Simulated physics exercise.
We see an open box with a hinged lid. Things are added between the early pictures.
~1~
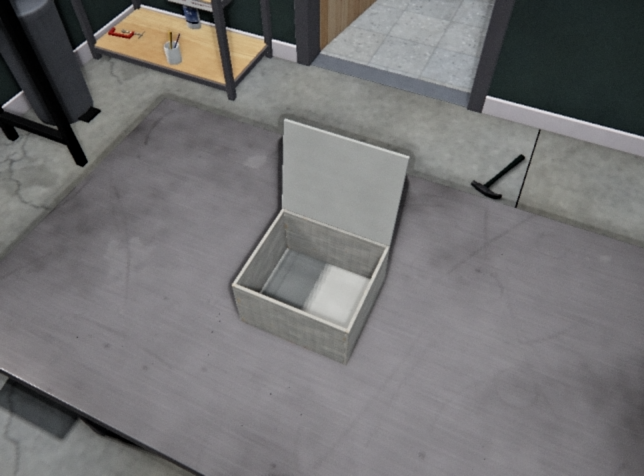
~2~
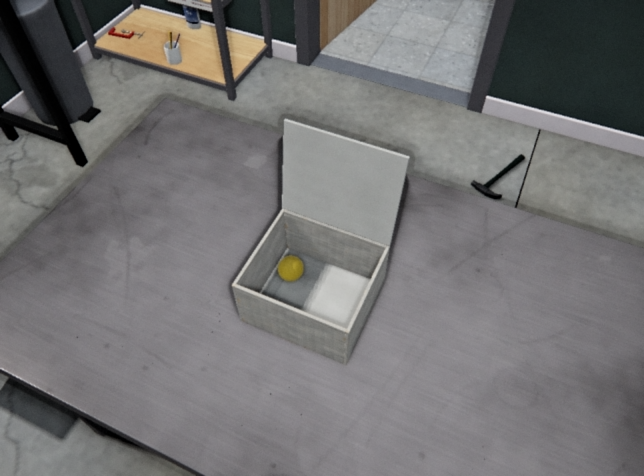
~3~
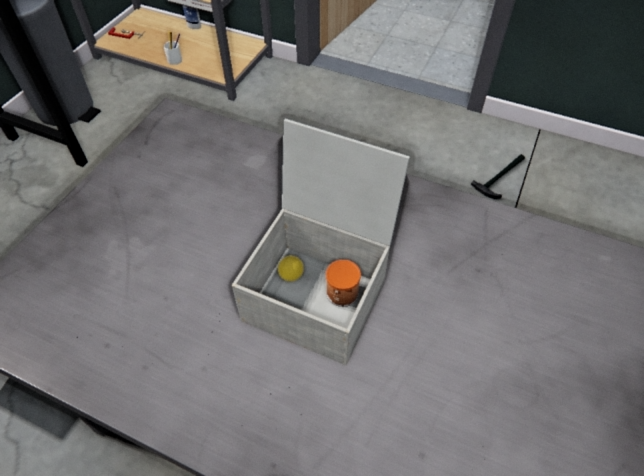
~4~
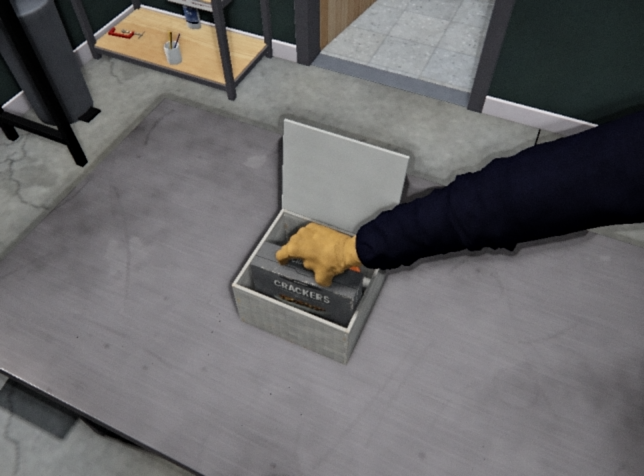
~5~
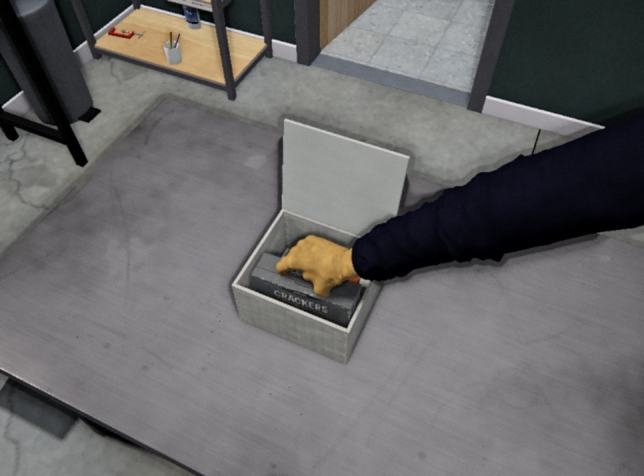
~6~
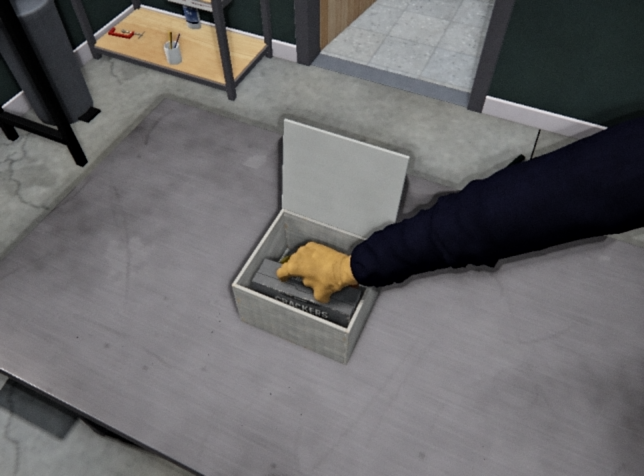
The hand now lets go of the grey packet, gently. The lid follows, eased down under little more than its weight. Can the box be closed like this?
Here the lid sits on the rim.
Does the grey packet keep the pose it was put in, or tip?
The grey packet keeps its pose.
Then, 1.30 s after the last picture, lid 84° above the rim.
Then, 1.70 s after the last picture, lid 47° above the rim.
Then, 1.90 s after the last picture, lid 16° above the rim.
At rest, lid shut; all 3 in place. Seen from the same camera at the end, grey packet near (307, 302).
